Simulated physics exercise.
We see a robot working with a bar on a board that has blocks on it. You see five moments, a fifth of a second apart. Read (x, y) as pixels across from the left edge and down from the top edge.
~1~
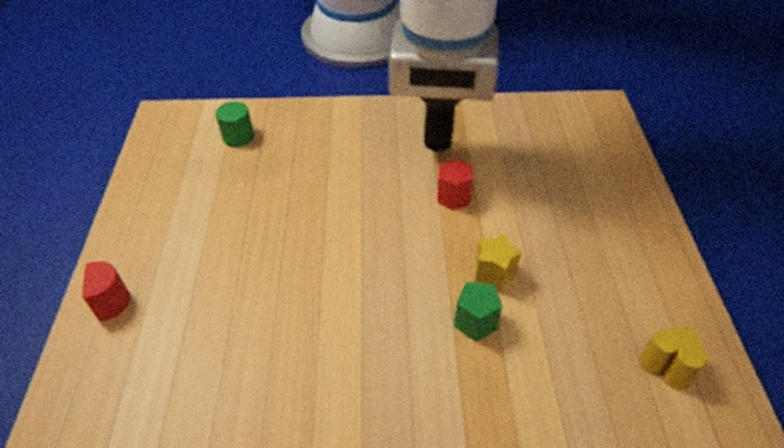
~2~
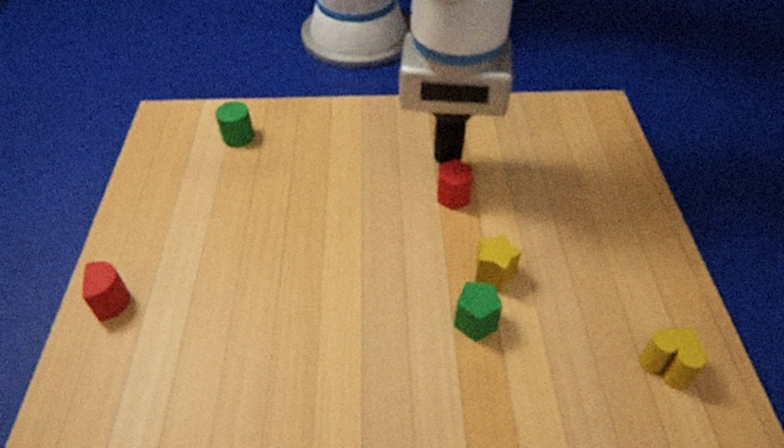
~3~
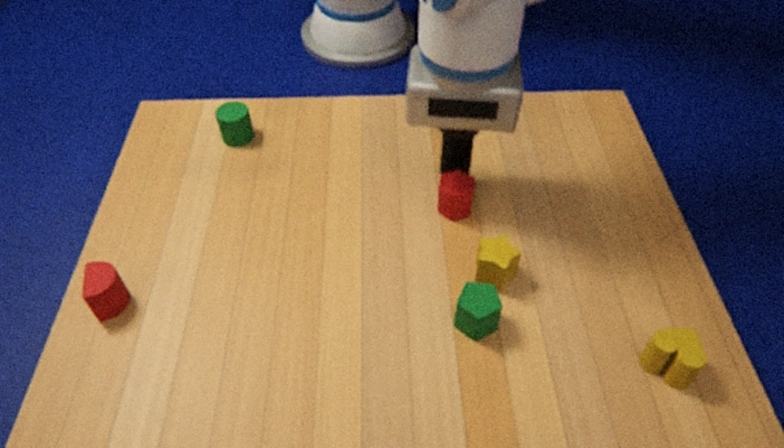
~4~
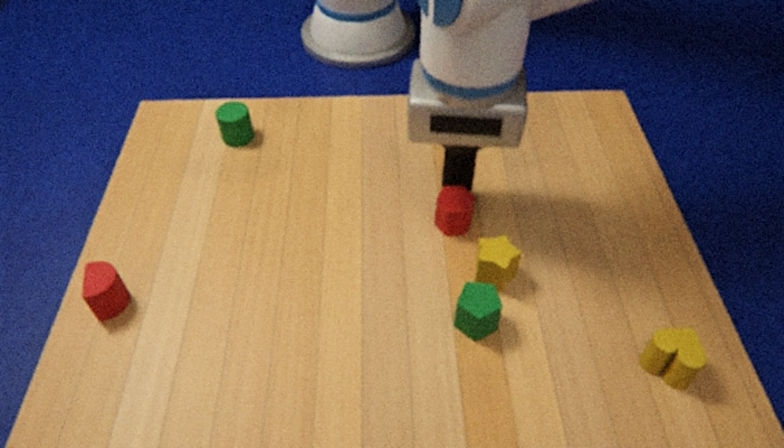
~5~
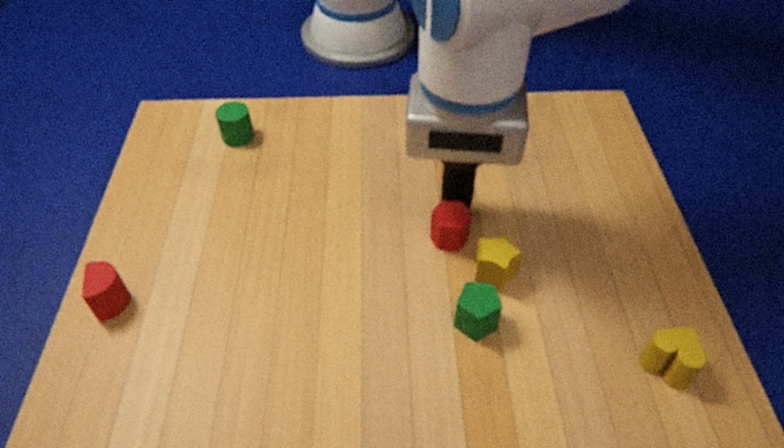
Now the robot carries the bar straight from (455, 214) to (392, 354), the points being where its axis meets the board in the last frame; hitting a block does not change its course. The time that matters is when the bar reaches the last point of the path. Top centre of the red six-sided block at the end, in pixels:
The point I'd pick in the picture is (385, 368).
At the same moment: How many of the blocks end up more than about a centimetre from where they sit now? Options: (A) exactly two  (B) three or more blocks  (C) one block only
C: One block only.
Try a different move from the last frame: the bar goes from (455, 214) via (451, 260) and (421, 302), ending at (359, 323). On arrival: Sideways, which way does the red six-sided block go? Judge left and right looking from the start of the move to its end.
It heads left.
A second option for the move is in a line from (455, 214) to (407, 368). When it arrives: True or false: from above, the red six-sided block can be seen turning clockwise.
Verdict: True.
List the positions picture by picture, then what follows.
The first frame shows bar tip at (438, 143); block tops, red six-sided block at (456, 171); yellow star-shaped block at (498, 250).
The second frame shows bar at (448, 157); blocks unchanged.
The third frame shows bar at (455, 172); red six-sided block at (457, 182).
The fourth frame shows bar at (457, 187); red six-sided block at (456, 198).
The fifth frame shows bar at (456, 202); red six-sided block at (452, 213); yellow star-shaped block at (498, 250).
The first path, step by step. One third of the way, bar at (438, 244); red six-sided block at (432, 258).
Two thirds of the way, bar at (417, 291); red six-sided block at (410, 309).
At the end, bar at (391, 343); red six-sided block at (385, 368); yellow star-shaped block in place.
